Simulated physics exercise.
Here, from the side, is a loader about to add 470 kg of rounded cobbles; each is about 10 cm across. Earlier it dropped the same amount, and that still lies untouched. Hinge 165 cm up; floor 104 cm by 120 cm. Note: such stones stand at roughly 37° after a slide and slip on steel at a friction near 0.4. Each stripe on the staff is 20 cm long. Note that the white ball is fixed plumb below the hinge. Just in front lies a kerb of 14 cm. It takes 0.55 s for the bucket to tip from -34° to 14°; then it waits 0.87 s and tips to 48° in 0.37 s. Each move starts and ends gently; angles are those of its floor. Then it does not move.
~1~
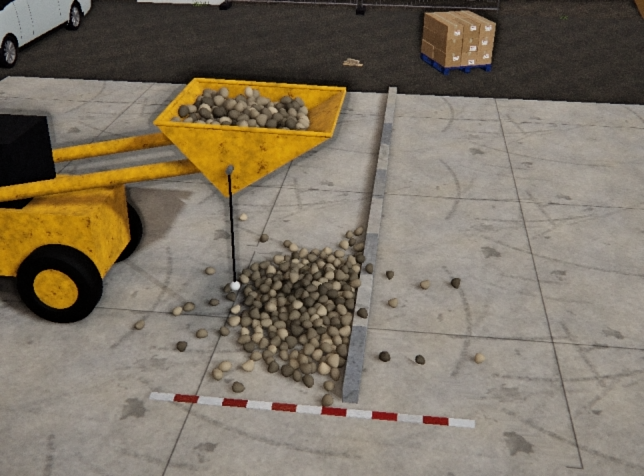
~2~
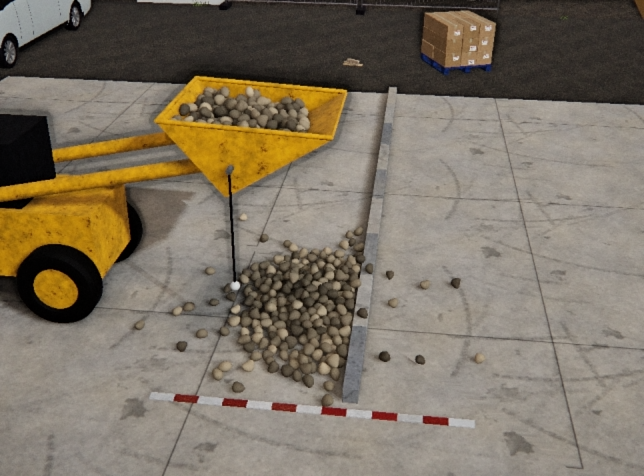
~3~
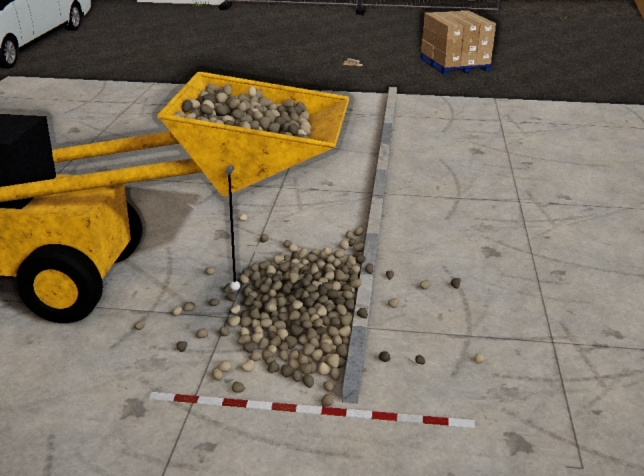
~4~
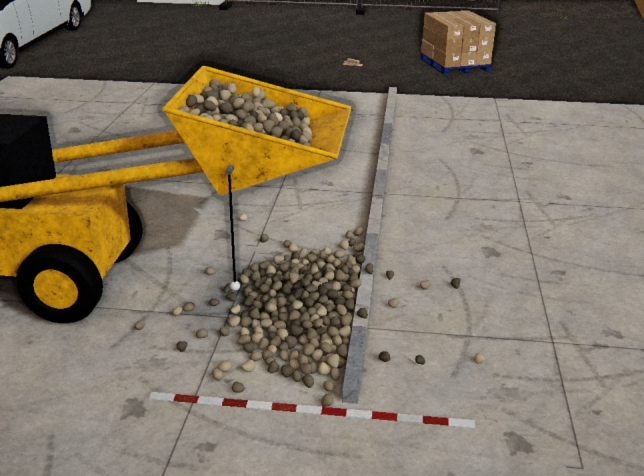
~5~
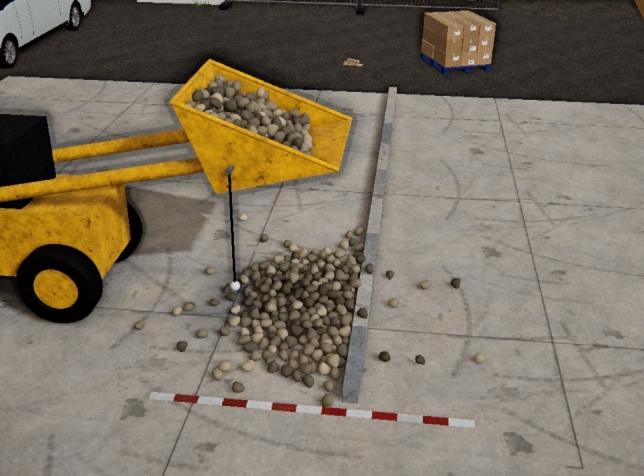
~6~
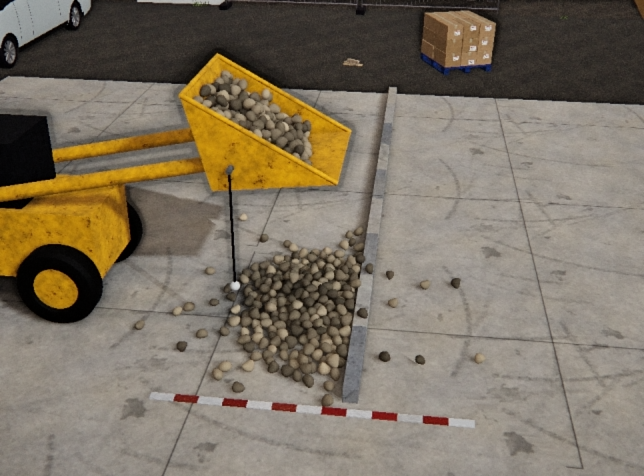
Yellow loader standing beside a heap of rounded stones against a low kerb, its stone-filled raised bucket steadily tilting down towards the right.
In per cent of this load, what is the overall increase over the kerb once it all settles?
49 out of 100, about.
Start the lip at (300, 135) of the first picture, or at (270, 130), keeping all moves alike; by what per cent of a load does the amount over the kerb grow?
The first would add around 25 per cent, the second around 5 per cent.
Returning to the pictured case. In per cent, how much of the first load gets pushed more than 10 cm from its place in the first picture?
Around 5 in a hundred.
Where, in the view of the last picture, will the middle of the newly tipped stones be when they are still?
Around (366, 297) in the last picture.
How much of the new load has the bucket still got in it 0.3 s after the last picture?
About 100 per cent is held.
Then, 0.1 s after the last picture the floor is at 6°; in per cent of one load, 100 in the bucket, 97 on this side of the kerb, 2 over the kerb; the foremost stones are at (414, 308).
Then, 0.3 s after the last picture the floor is at 14°; in per cent of one load, 100 in the bucket, 97 on this side of the kerb, 2 over the kerb; the foremost stones are at (414, 308).
Then, 1.9 s after the last picture the floor is at 48°; in per cent of one load, 5 in the bucket, 159 on this side of the kerb, 35 over the kerb; the foremost stones are at (498, 312).
Then, 4.8 s after the last picture the floor is at 48°; in per cent of one load, 0 in the bucket, 148 on this side of the kerb, 51 over the kerb; the foremost stones are at (523, 309). Net gain over the kerb, 49.
